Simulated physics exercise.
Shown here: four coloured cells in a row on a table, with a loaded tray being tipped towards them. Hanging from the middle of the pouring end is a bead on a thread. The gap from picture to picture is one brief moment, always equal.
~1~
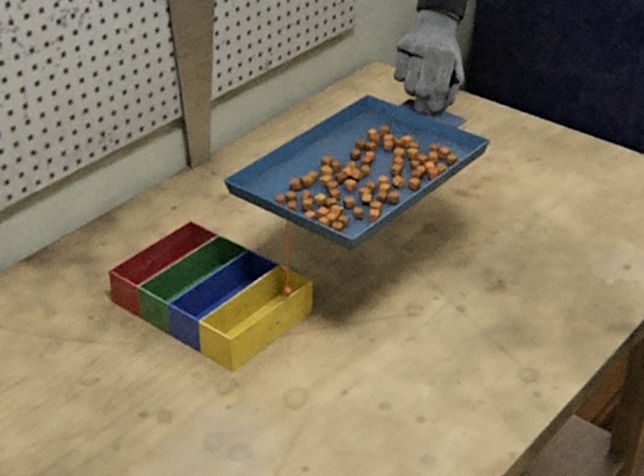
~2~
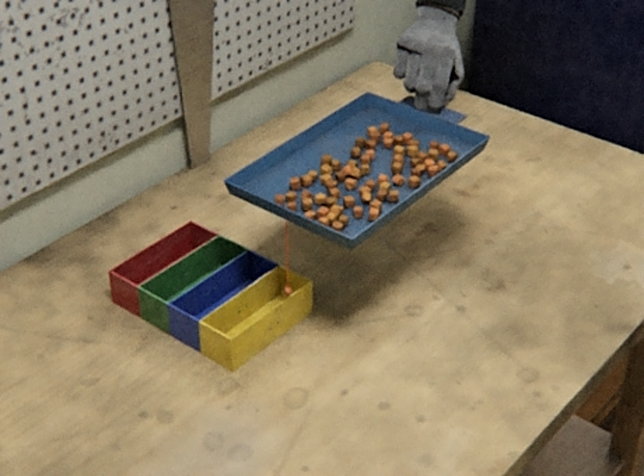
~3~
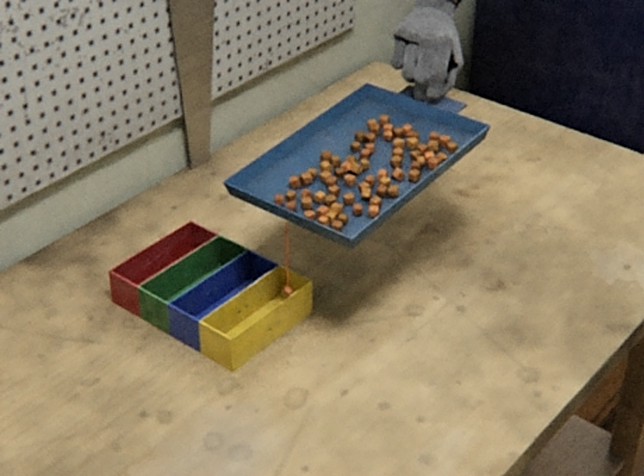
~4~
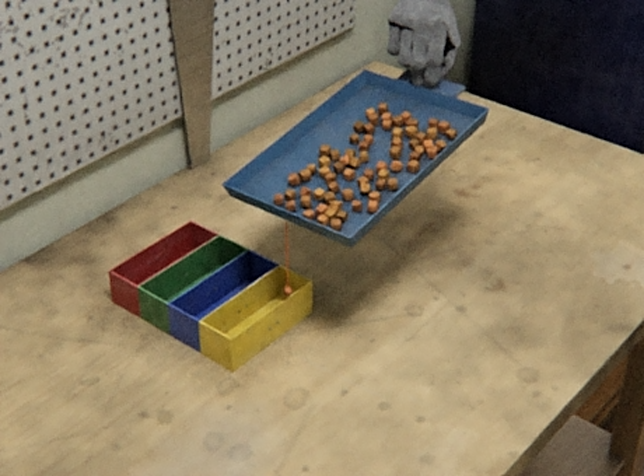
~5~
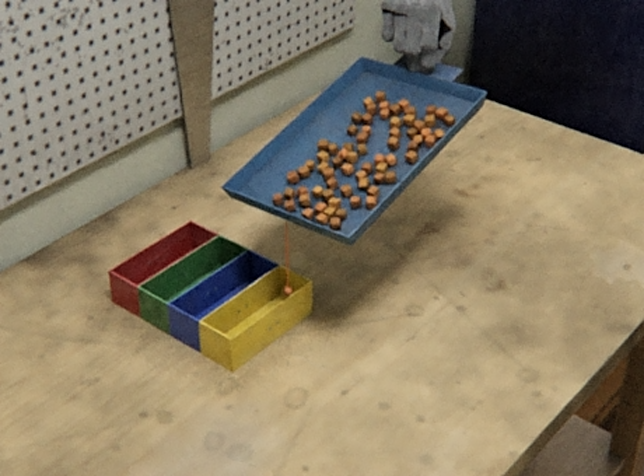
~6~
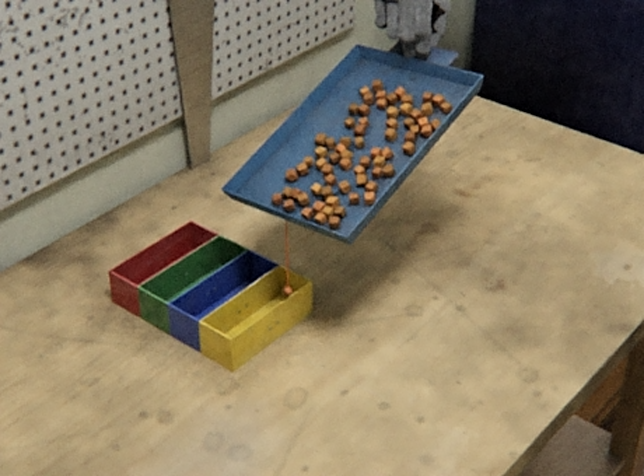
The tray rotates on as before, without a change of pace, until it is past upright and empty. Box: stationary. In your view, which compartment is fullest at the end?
Fullest: The blue compartment.
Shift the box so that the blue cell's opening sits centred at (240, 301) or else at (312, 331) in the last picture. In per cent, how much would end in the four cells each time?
First placement near 90 percent, second near 60 percent.
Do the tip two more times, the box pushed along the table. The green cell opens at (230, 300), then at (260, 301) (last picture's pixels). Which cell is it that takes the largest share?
The first try: Green. The second: That red cell.
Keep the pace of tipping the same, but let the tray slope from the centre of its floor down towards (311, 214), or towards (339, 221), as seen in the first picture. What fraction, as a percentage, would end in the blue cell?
Somewhere close to 10 % the first time, 0 % the second.
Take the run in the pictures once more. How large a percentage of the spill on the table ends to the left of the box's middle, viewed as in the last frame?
I'd put it at close to 30 per cent.
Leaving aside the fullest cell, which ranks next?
Second place: The cell in yellow.
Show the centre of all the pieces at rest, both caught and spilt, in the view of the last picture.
The centre comes to rest near (227, 339).
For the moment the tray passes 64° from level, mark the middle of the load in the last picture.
Somewhere about pixel (279, 191).
Just after the last frame, tray tipped steeply; almost all on the tray; just a few falling or outside the box.
A moment on, tray tipped past a quarter turn; roughly two thirds on the tray; roughly a quarter in the blue cell; about a tenth in the yellow cell; just a few in the green cell; about a tenth falling or outside the box.
Further on, tray tipped past a quarter turn; roughly a third in the blue cell; roughly a quarter in the yellow cell; about a tenth in the green cell; roughly a third falling or outside the box.
When it is over, tray tipped past a quarter turn; roughly a third in the blue cell; roughly a quarter in the yellow cell; about a tenth in the green cell; not one in the red cell; roughly a third outside the box.
